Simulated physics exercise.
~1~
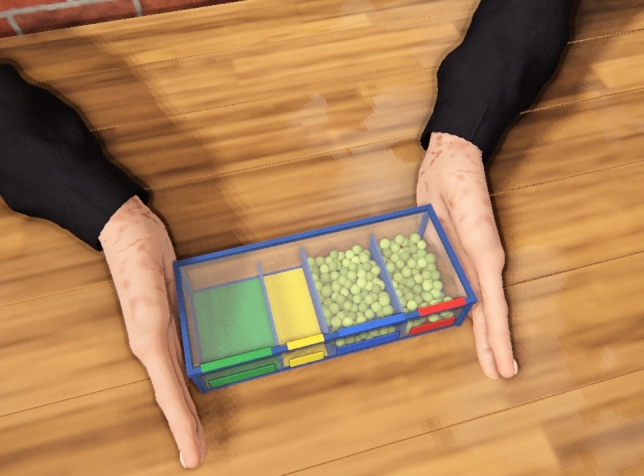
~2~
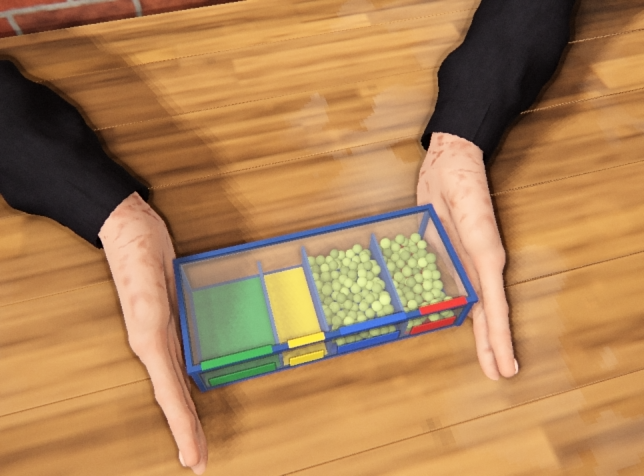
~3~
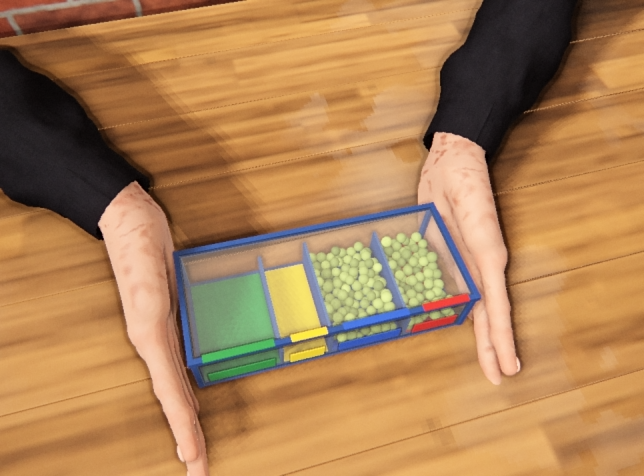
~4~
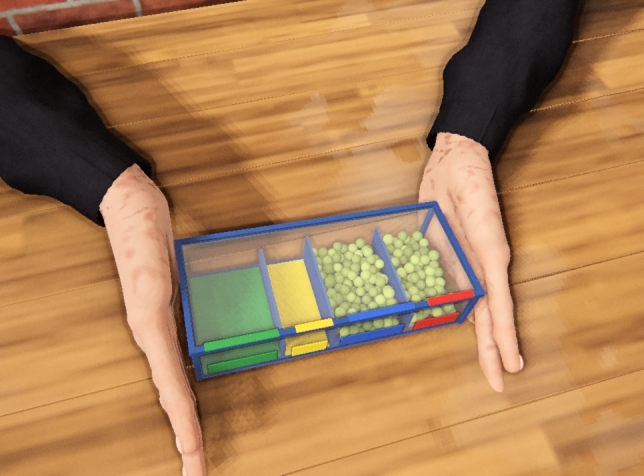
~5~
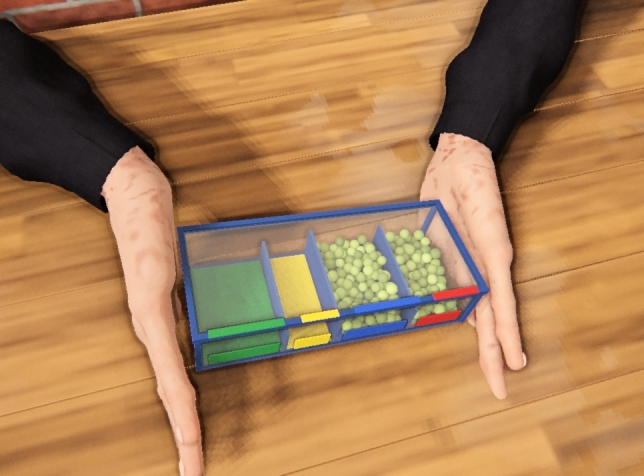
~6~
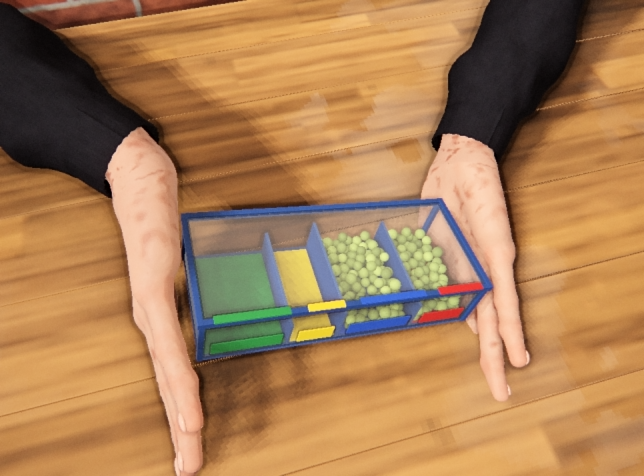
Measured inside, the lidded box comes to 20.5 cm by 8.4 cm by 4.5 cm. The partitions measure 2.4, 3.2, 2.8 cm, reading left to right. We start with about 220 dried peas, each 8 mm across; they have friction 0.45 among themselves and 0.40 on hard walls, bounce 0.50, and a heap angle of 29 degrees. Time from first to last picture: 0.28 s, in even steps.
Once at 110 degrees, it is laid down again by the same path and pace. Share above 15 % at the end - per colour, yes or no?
Red compartment yes, blue compartment yes, green compartment no, yellow compartment no.
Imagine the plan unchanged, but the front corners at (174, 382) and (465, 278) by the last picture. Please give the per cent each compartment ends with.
That leaves red with 25 percent, blue with 60, green with 15 and yellow with 0 percent.
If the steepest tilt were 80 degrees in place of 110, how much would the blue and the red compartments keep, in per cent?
Blue 45 %, red 55 %.
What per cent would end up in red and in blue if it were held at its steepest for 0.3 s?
In per cent: Red 70; blue 30.
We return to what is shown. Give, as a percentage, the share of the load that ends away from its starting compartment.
About 25 per cent.
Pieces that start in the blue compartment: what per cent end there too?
My estimate is roughly 50 percent.
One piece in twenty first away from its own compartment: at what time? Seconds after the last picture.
Note: T close to 1.15 s.
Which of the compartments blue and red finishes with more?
It's the red one that holds more.
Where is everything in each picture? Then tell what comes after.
The first frame shows box tilt 0 degrees, front corners at (193, 370) and (470, 299); red 45 %, blue 55 %.
The second frame shows box tilt 1 degrees, front corners at (193, 367) and (471, 298).
The third frame shows box tilt 3 degrees, front corners at (194, 360) and (473, 295), lowest corner right back.
The fourth frame shows box tilt 7 degrees, front corners at (195, 349) and (477, 292), lowest corner right back.
The fifth frame shows box tilt 11 degrees, front corners at (198, 336) and (481, 288), lowest corner right back.
The sixth frame shows box tilt 15 degrees, front corners at (203, 321) and (485, 285), lowest corner right back; red 45 %, blue 55 %.
Then, 1.44 s after the last picture, tilt 110 degrees; red 65 %, blue 35 %.
Then, 2.41 s after the last picture, tilt 50 degrees; red 70 %, blue 30 %.
Then, 3.36 s after the last picture, tilt 0 degrees; red 70 %, blue 30 %.
In the end, red 70 %, blue 30 %, green 0 %, yellow 0 %.
